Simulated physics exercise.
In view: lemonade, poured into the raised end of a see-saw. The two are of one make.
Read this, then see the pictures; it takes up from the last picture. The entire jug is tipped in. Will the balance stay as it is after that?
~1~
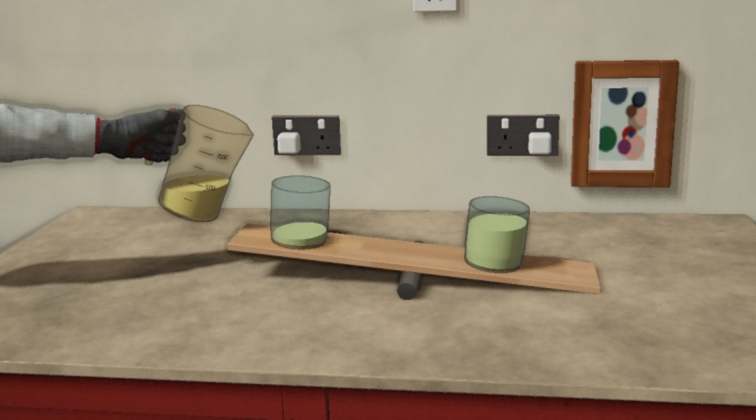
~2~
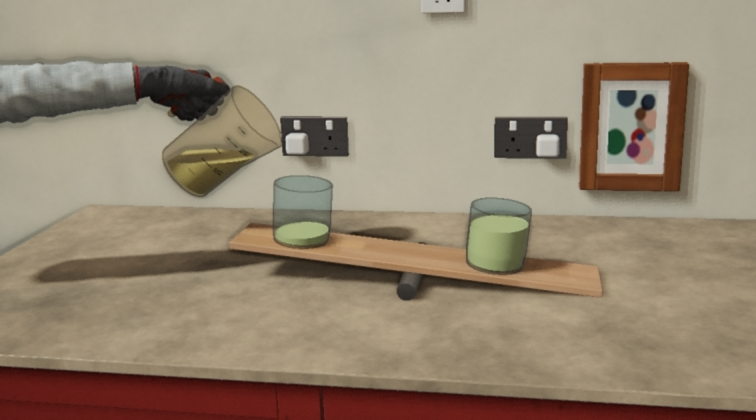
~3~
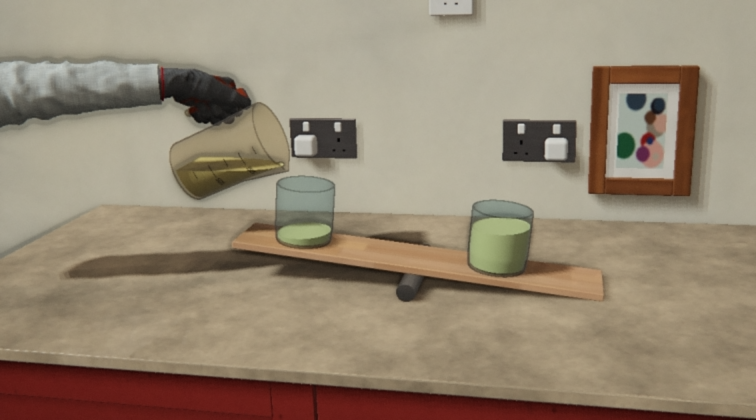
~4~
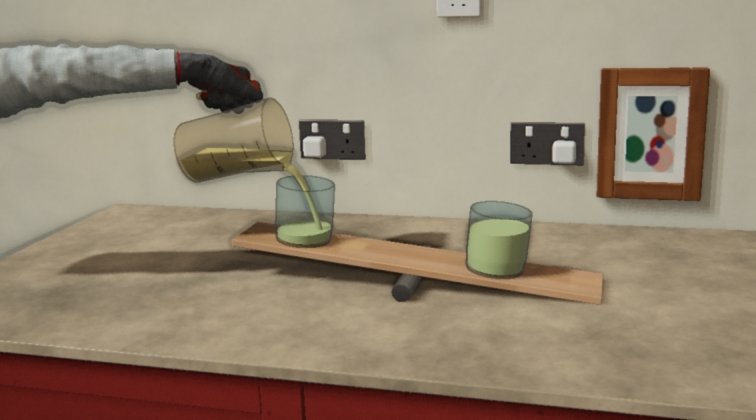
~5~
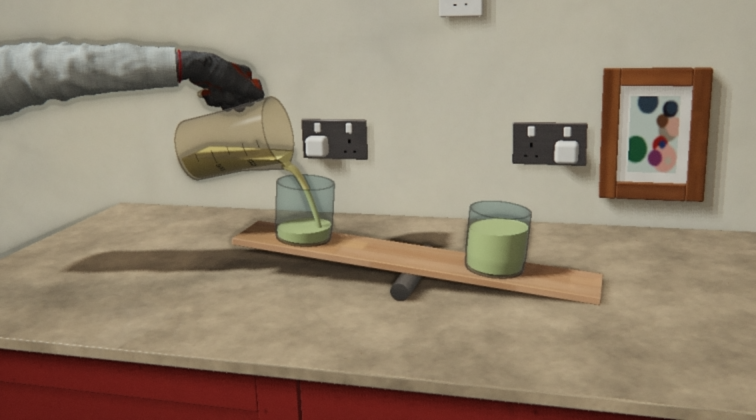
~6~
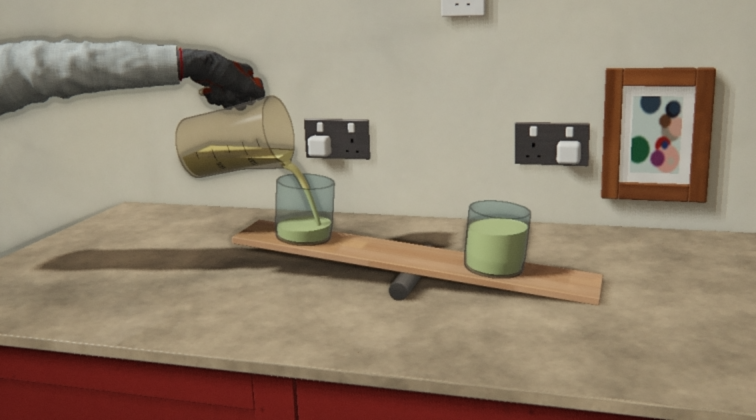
No, it tips.
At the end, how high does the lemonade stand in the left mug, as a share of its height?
I'd put it close to 60 per cent.
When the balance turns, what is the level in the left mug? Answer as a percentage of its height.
Estimate: Around 35 per cent.
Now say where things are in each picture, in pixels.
In the first picture, the jug is picked up; jug (203, 162) tipped 25° with all of its load; left mug (300, 210) nearly empty, raised; right mug (496, 232) about two thirds full, on the low side.
In the second picture, the jug leans over the left mug; round bar (407, 290); left mug nearly empty, surface at (301, 231).
In the third picture, the jug leans over the left mug; jug (231, 152) tipped 65° with all of its load; left mug (305, 210) nearly empty.
In the fourth picture, the lemonade is flowing; round bar (402, 291); left mug nearly empty, surface at (304, 229); right mug about two thirds full, surface at (499, 228).
In the fifth picture, the lemonade is flowing; jug (236, 140) tipped 75° with nearly all of its load; left mug (305, 208) nearly empty.
In the sixth picture, the lemonade is flowing; round bar (400, 290); left mug about a quarter full, surface at (304, 224); right mug about two thirds full, surface at (498, 227).
Next, the left mug is about a third full; the board has swung over, and that end is down.
After that, the left mug is about half full; the board has swung over, and that end is down.
Finally, the left mug is about two thirds full; the board has swung over, and that end is down.
